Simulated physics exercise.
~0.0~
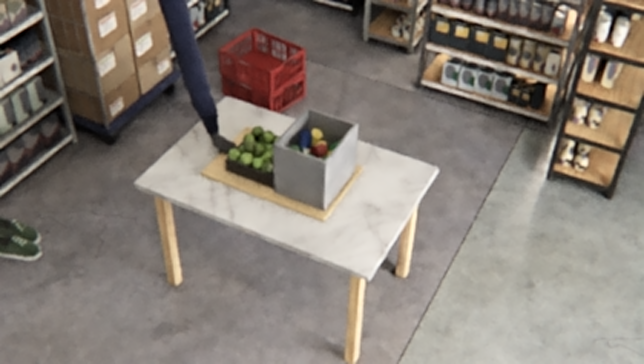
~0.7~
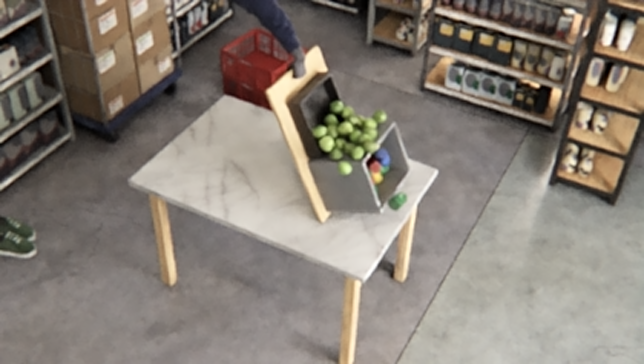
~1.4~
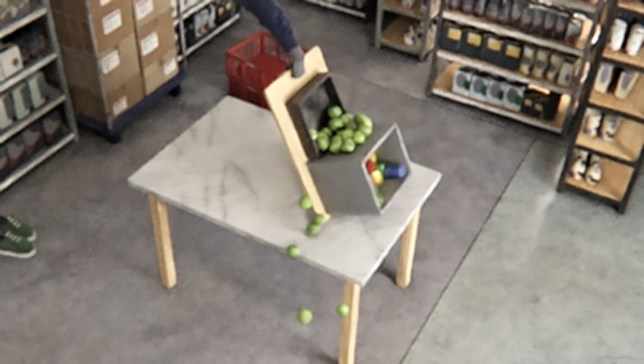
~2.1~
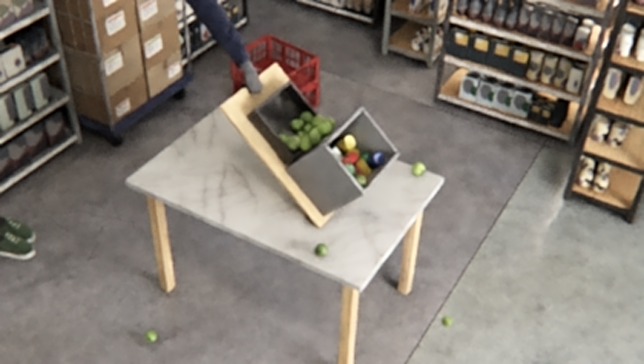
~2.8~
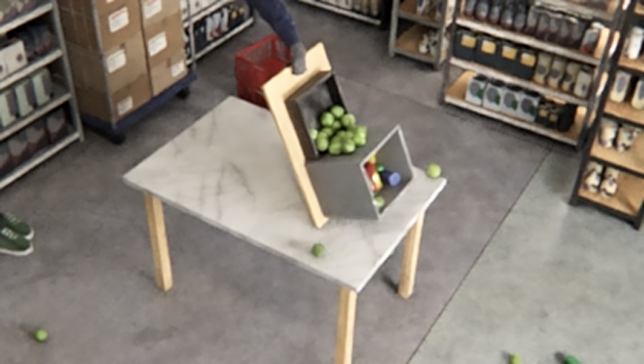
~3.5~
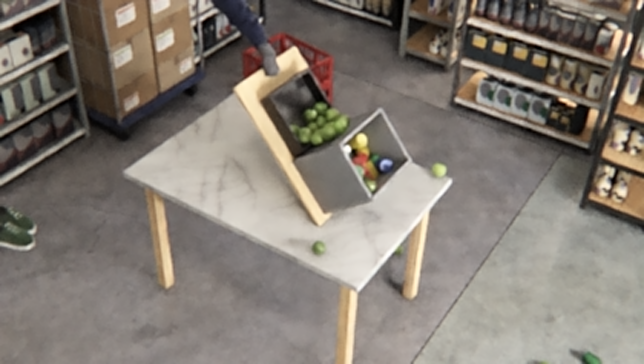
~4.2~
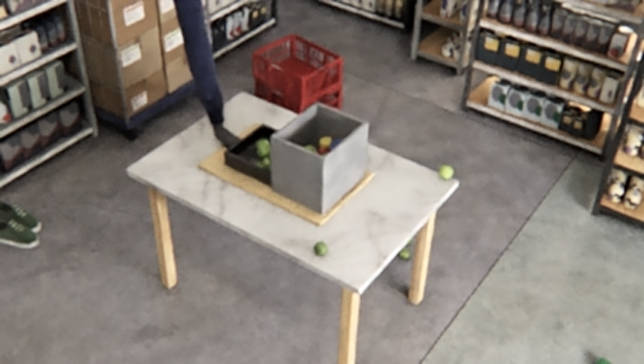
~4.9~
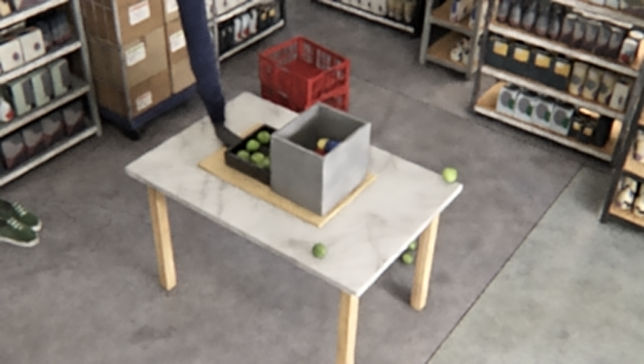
A board holding a black tub of green apples and a grey tub of small colourful items was tipped steeply right by a dark-sleeved arm, spilling several apples, then partly lowered and raised repeatedly before being laid flat, with most of the items still inside.
